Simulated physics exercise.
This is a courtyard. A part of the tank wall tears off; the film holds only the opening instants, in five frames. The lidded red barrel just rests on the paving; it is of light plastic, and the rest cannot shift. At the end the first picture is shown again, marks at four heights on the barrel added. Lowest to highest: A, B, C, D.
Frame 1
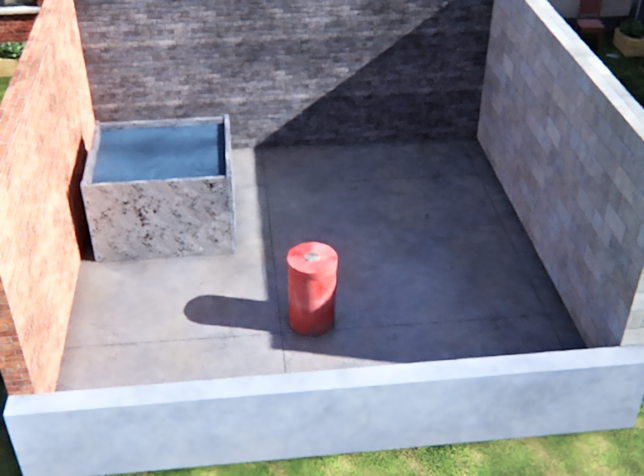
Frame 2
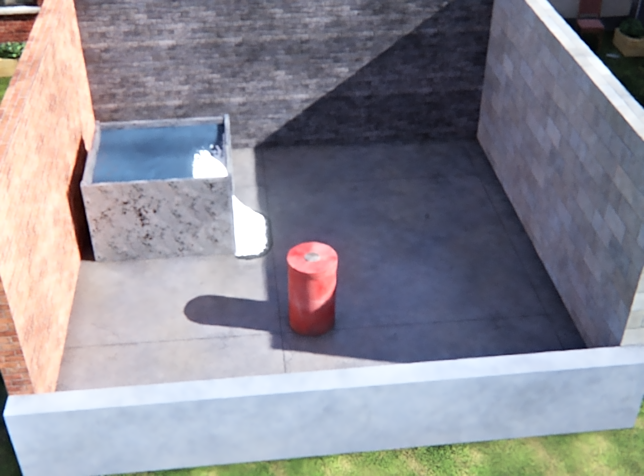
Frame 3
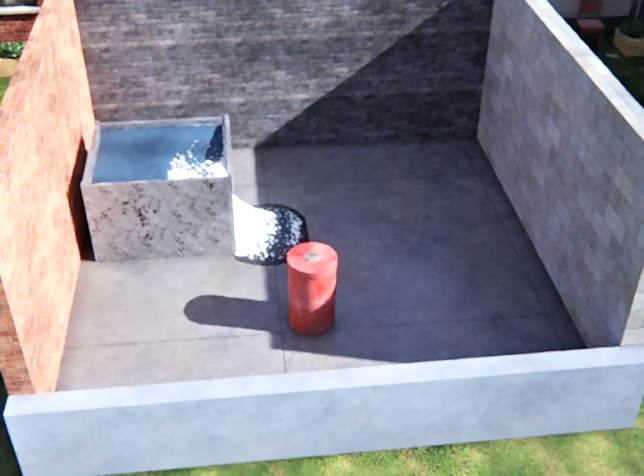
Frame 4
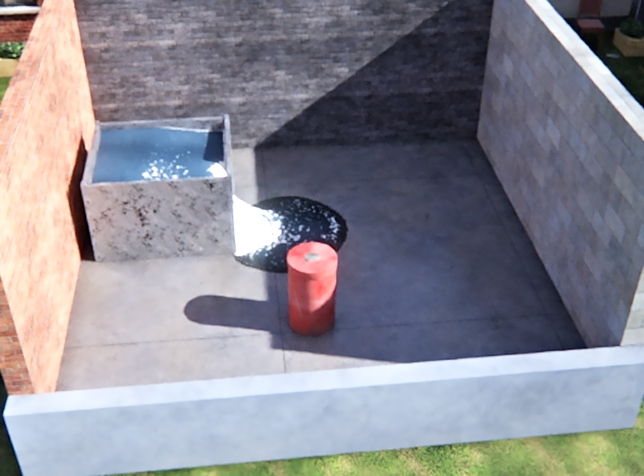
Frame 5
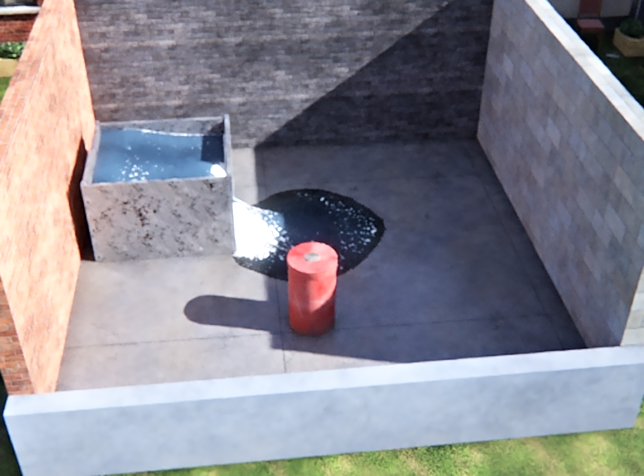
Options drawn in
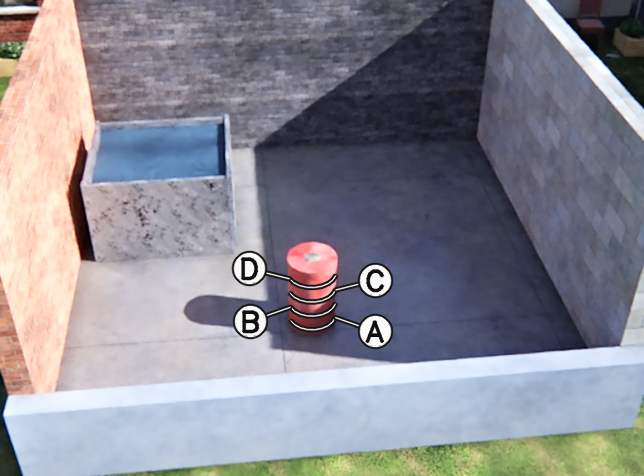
The video shows a walled courtyard with a full stone tank and a red barrel; water pours from the tank's right side onto the ground, spreading rightward in a dark, glinting pool behind the barrel, which stays still.
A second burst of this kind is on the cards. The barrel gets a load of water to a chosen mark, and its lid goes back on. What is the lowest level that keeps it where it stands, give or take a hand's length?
Mark A.
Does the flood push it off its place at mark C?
No, not at all.
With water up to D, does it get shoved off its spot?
No.
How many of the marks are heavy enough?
All of them.
In white, A at (314, 329); B at (314, 316); C at (314, 302); D at (314, 287); from the bottom up A, B, C, D.
With A, it does not move.
With B, it does not move.
With C, it does not move.
With D, it does not move.
